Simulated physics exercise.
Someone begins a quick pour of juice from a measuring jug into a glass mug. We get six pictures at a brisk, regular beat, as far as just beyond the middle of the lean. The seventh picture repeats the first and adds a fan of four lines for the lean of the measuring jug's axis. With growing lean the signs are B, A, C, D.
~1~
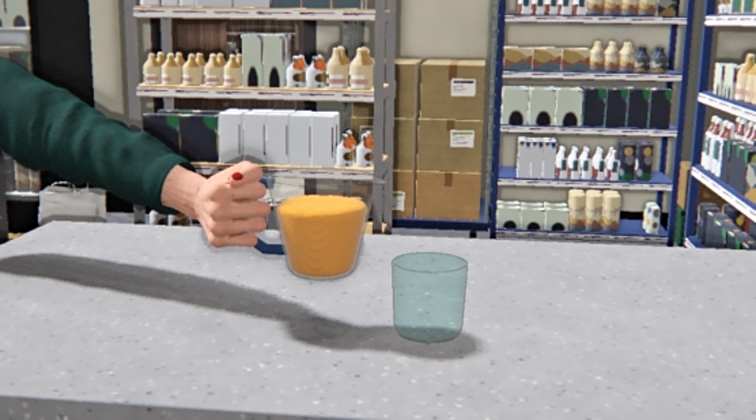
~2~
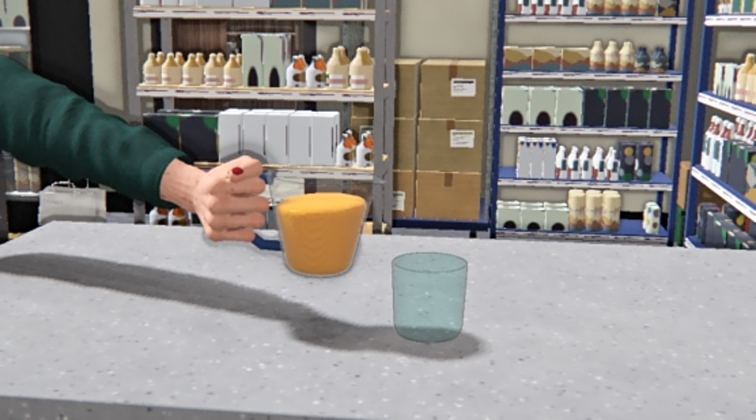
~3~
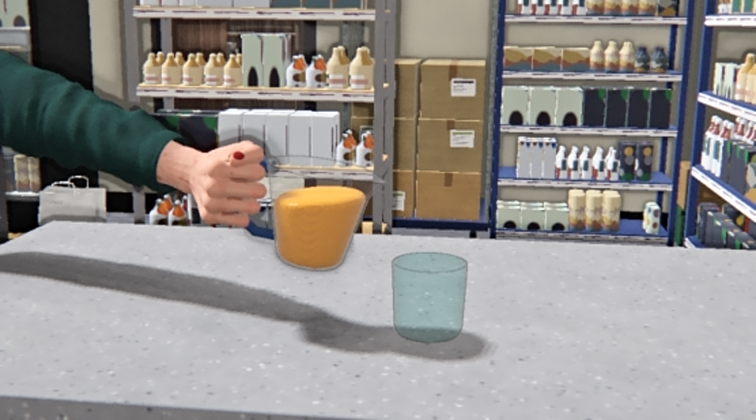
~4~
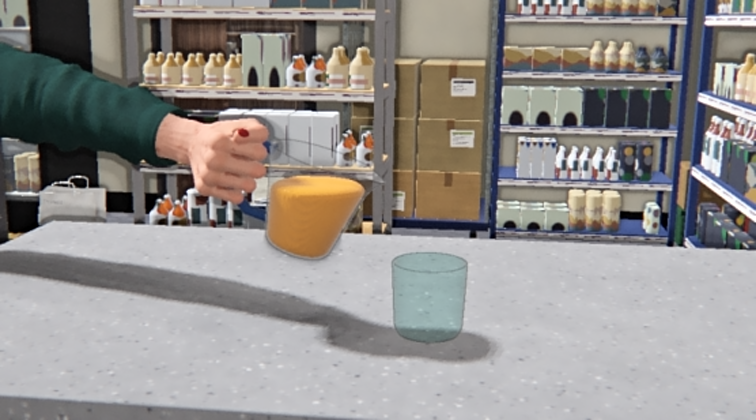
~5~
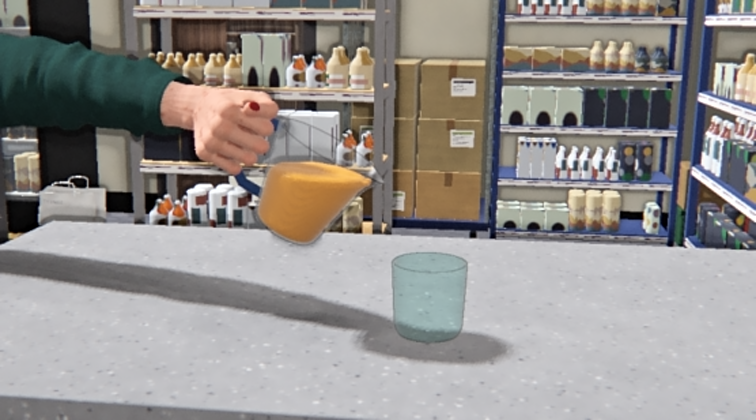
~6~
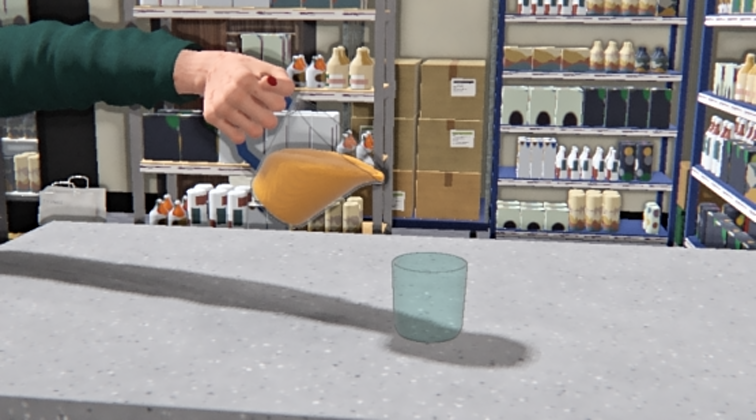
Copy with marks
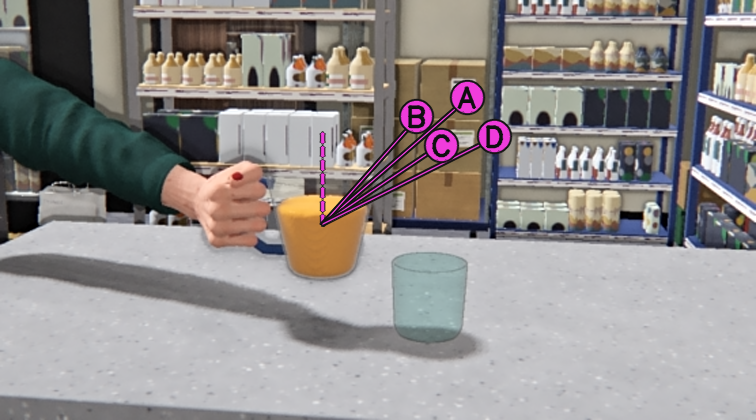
A hand in a dark green sleeve lifted a jug of orange juice above a gray counter and tilted it steadily to the right, its lip near an empty, greenish glass.
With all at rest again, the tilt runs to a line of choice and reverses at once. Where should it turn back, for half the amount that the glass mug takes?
C is best.
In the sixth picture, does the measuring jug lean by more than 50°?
No.
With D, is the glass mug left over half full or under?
Over half.
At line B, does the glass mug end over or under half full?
Under.
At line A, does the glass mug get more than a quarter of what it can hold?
Yes, it does.
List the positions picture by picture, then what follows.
Upright, lip at (385, 182); rim of the glass mug round (430, 261); nothing has left yet, in the first picture.
Tipped about 2°, lip at (385, 182); nothing has left yet, in the second picture.
Tipped about 8°, lip at (384, 182); nothing has left yet, in the third picture.
Tipped about 18°, lip at (384, 182); nothing has left yet, in the fourth picture.
Tipped about 29°, lip at (383, 181); nothing has left yet, in the fifth picture.
Tipped about 41°, lip at (383, 181); nothing has left yet, in the sixth picture.
In magenta, A at (455, 108); B at (406, 130); C at (427, 154); D at (479, 145).
For line A, the glass mug ends with about 33 % of what it can hold.
For line B, the glass mug ends with about 18 % of what it can hold.
For line C, the glass mug ends with about 52 % of what it can hold.
For line D, the glass mug ends with about 67 % of what it can hold; 5 % of the juice is spilt.
